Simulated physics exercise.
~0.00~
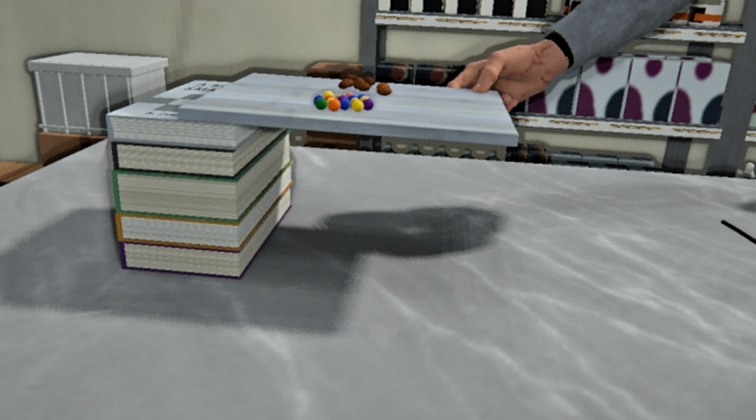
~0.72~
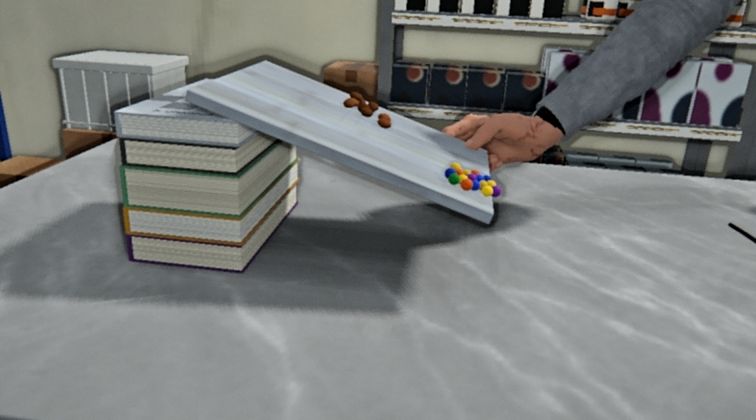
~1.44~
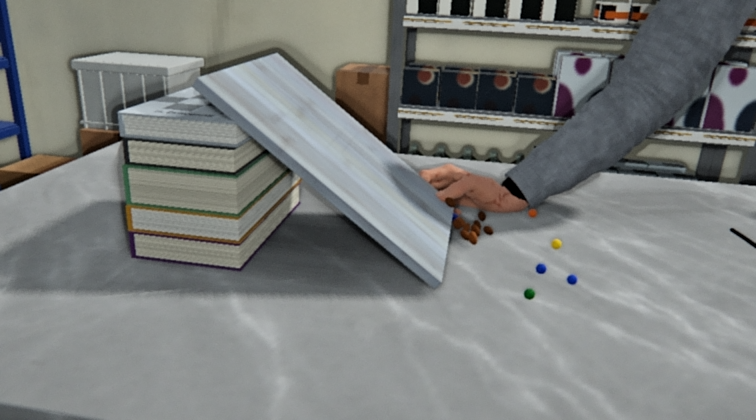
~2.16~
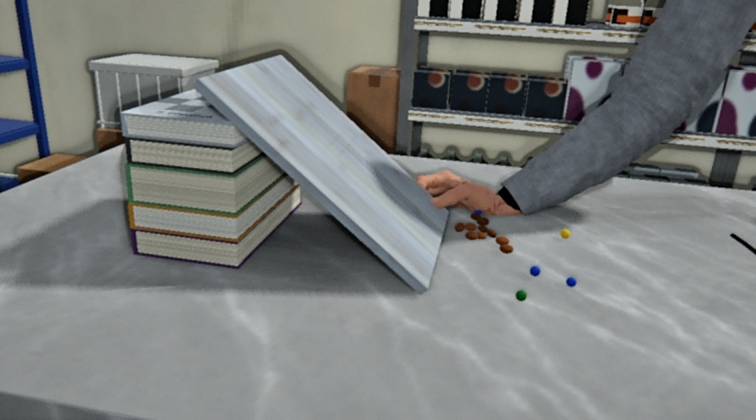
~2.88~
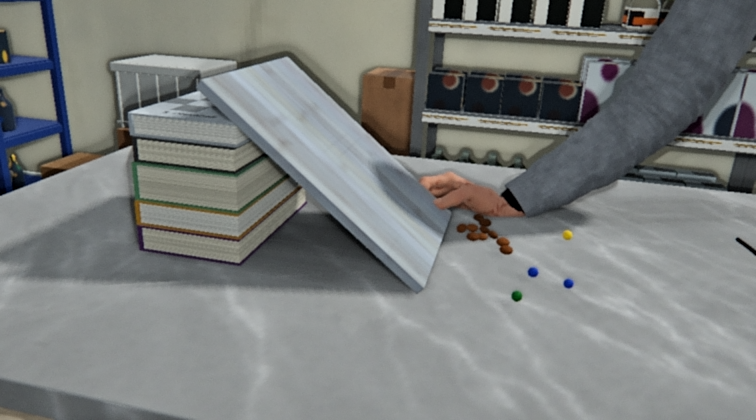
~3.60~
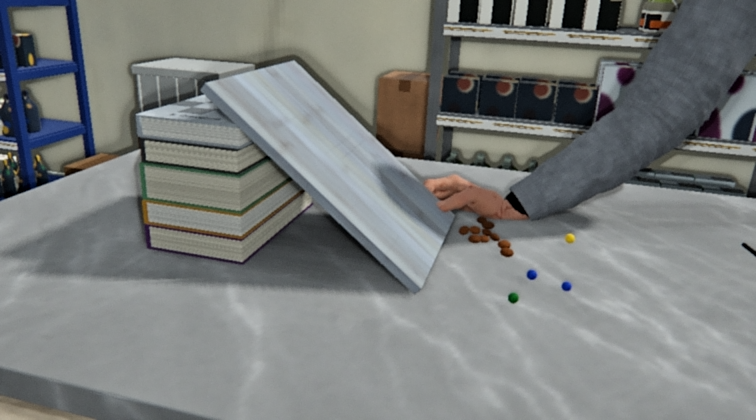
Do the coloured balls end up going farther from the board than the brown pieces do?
Yes, the coloured balls go farther, rolling out across the table while the brown pieces stay in a cluster near the foot of the board.
